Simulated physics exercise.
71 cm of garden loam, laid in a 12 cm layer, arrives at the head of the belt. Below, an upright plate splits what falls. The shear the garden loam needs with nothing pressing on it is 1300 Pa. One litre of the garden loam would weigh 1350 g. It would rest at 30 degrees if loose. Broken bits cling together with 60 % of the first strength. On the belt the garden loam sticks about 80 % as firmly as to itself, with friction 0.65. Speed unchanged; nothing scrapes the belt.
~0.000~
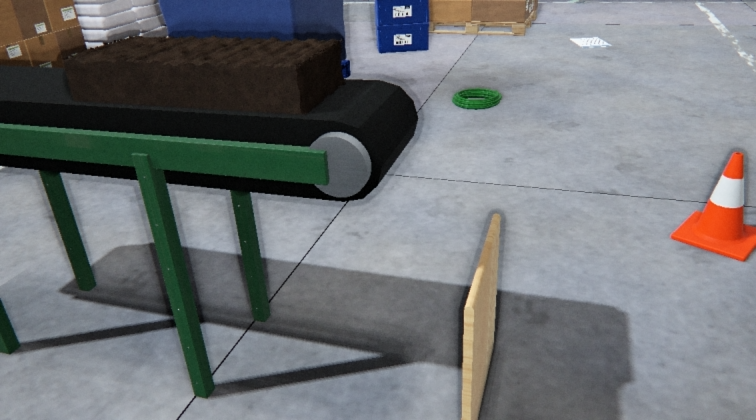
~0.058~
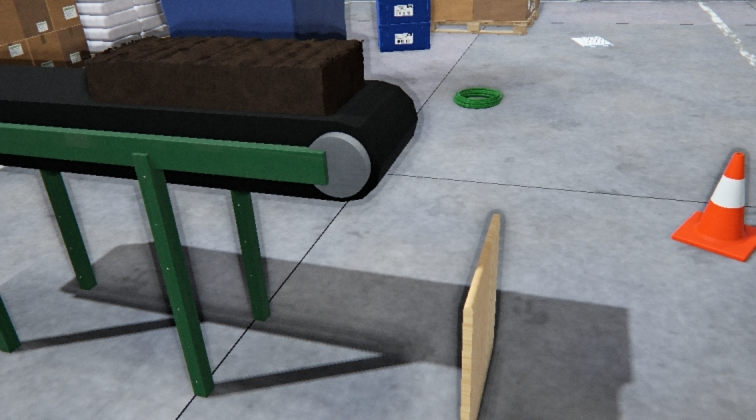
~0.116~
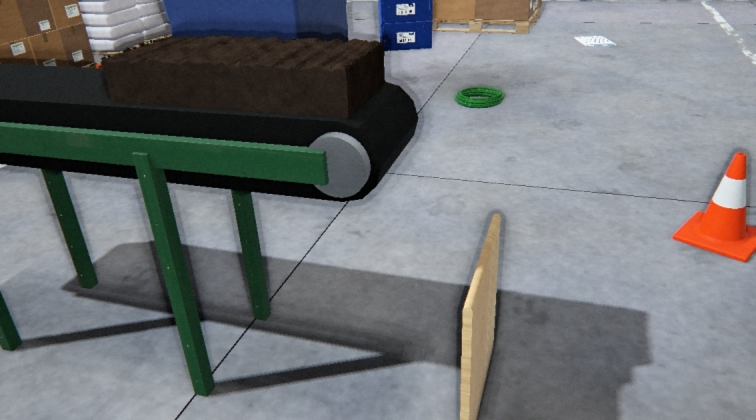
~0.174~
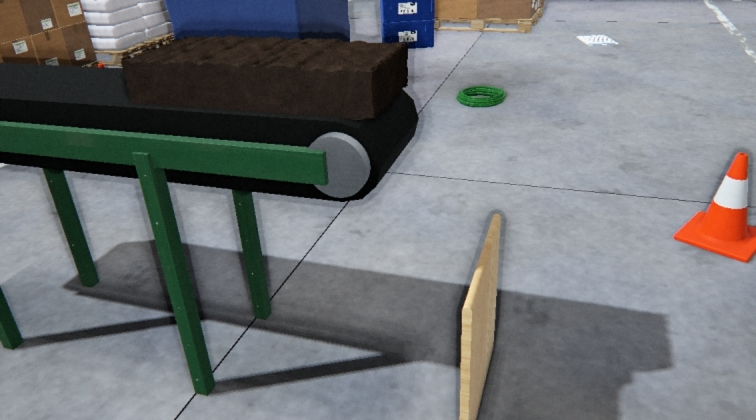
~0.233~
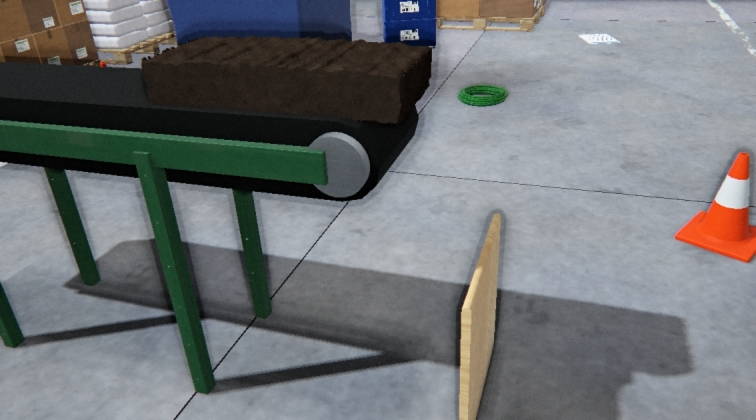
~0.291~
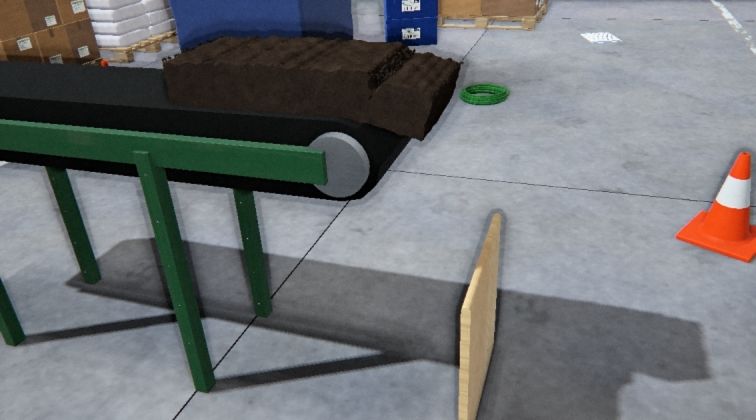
A black conveyor belt on green legs carried a thick slab of dark garden loam to the right, until its front end jutted out past the roller, cracked and sagged downward.
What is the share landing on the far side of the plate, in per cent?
About 94 %.
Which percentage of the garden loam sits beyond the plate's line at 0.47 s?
16 %.
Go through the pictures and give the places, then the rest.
In the first frame, front end of the garden loam at (298, 79).
In the second frame, front end of the garden loam at (321, 80).
In the third frame, front end of the garden loam at (346, 73), 4 % of it past the top of the roller, in one piece.
In the fourth frame, front end of the garden loam at (372, 81), 12 % of it past the top of the roller, in one piece.
In the fifth frame, front end of the garden loam at (401, 87), 22 % of it past the top of the roller, in one piece.
In the sixth frame, front end of the garden loam at (432, 105), 30 % of it past the top of the roller, cracking.
By 0.47 s, 15 % is beyond the plate's line.
By 0.69 s, 45 % is beyond the plate's line.
By 0.91 s, 78 % is beyond the plate's line.
By 1.12 s, 94 % is beyond the plate's line.
By 2.31 s, at the end, 94 % is beyond the plate's line.
